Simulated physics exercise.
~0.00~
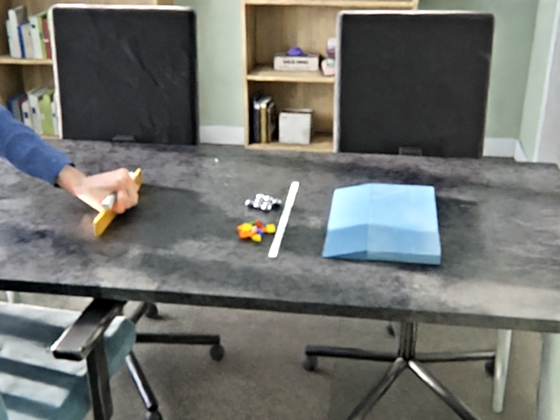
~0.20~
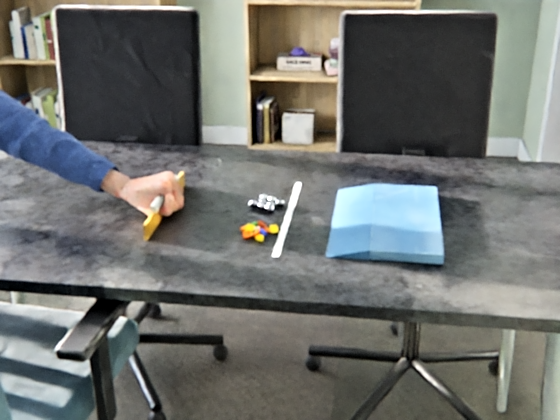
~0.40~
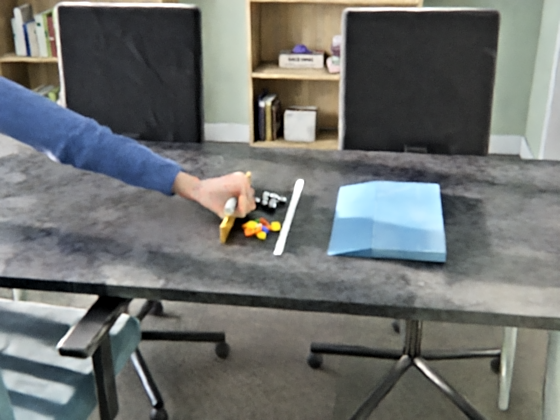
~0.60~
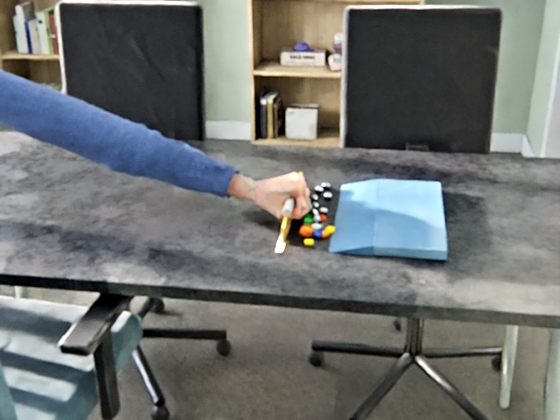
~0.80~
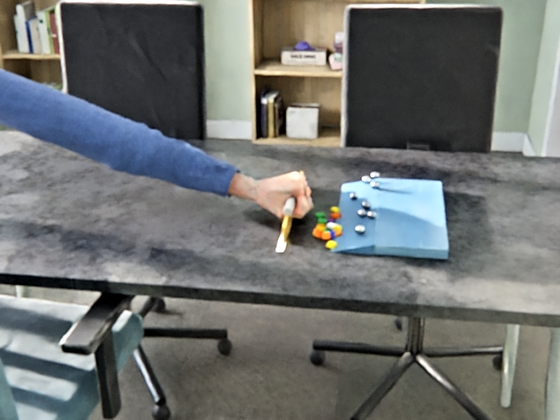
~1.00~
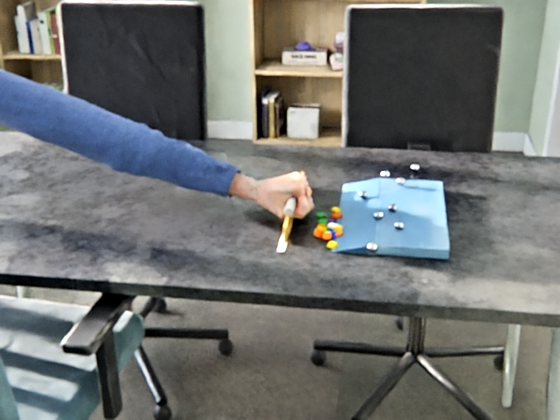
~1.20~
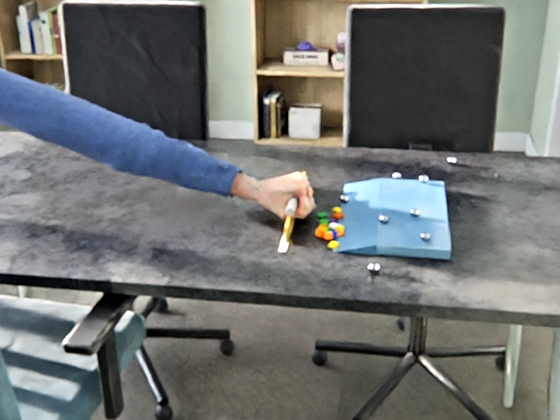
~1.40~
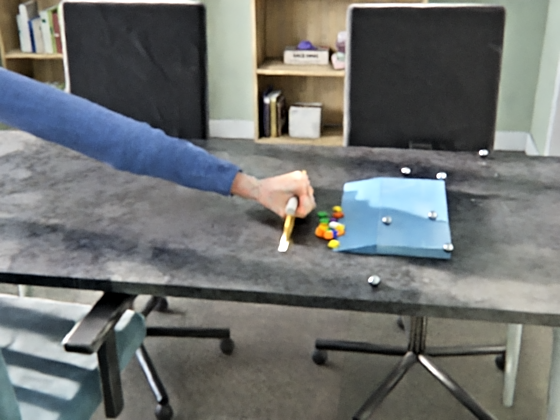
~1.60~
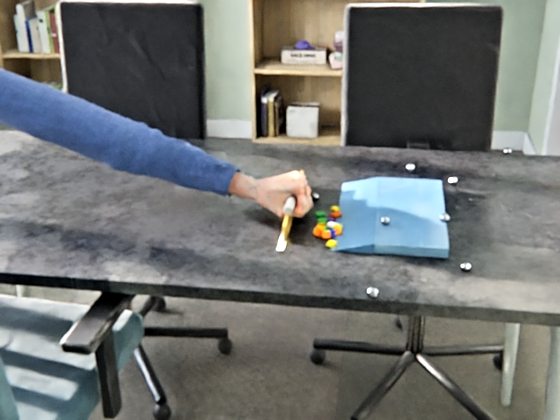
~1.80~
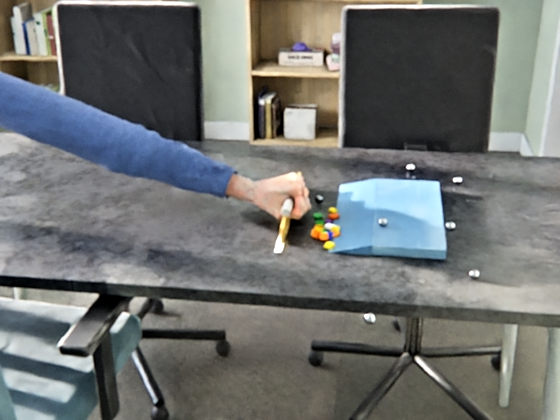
The clip shows a hand sliding a scraper right across a dark table, pushing two small heaps toward a pale blue ramp and stopping at the white tape; the colourful pieces stay mostly before the ramp, while the black and white ones roll over it and scatter, mostly beyond its slope.
